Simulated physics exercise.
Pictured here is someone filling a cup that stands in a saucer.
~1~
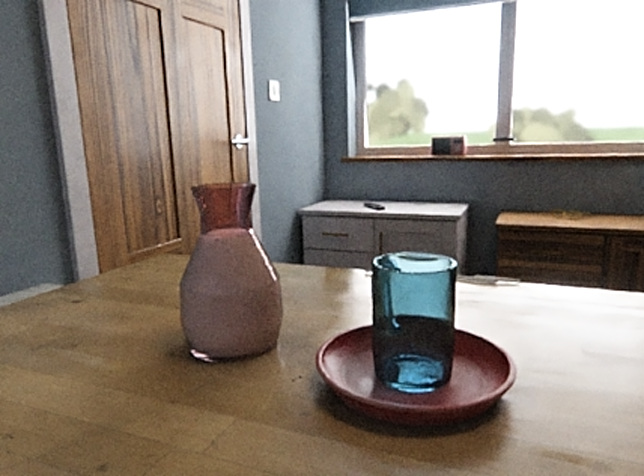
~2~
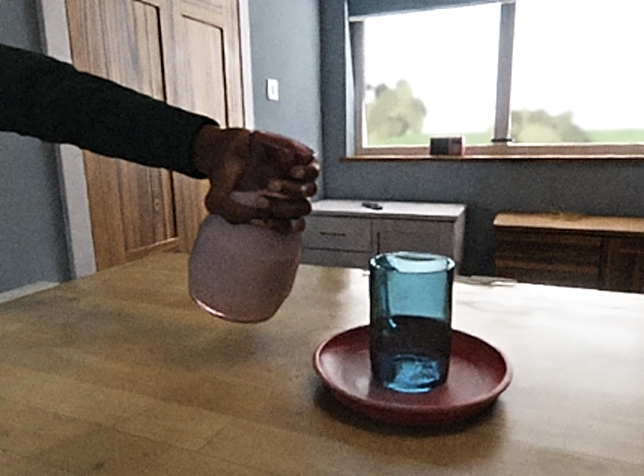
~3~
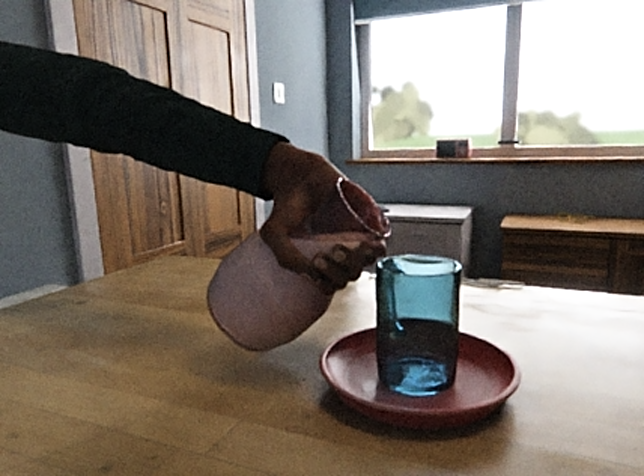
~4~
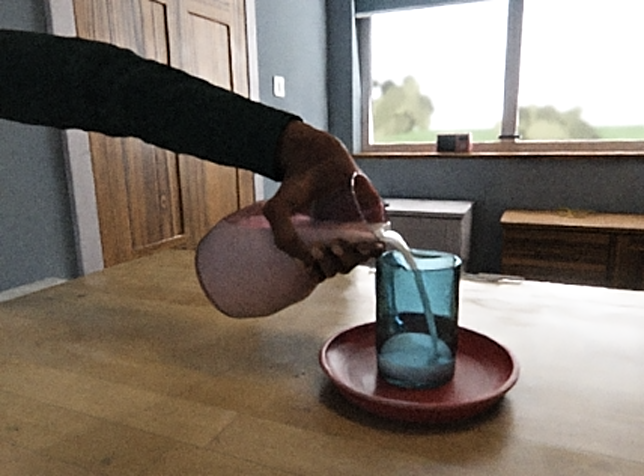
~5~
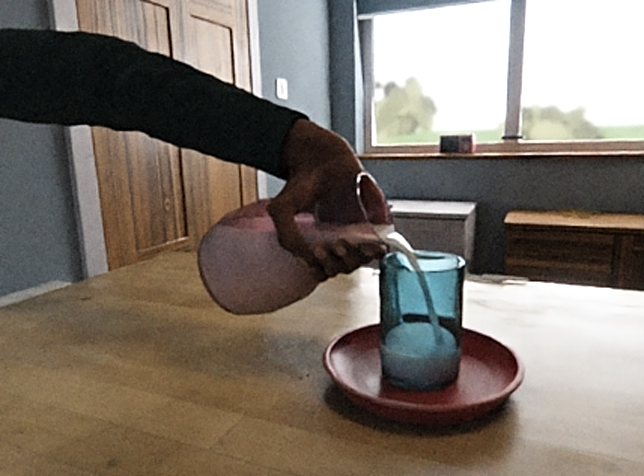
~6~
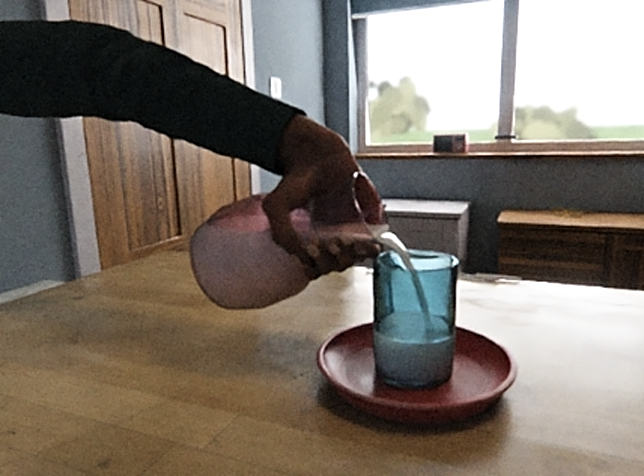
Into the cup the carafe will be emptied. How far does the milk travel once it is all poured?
Overflow passes the saucer.
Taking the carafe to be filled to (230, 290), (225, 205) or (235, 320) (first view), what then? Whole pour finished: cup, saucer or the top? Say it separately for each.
In that order: The saucer catches it, past the saucer, stays in the cup.
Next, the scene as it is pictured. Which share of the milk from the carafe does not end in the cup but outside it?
55 in a hundred, roughly.
Soon after, the cup is full to the brim; the saucer is wet, with room to spare.
Later, the cup is full to the brim; the saucer is full and running over.
In the end, the cup is full to the brim; the saucer is full and running over.
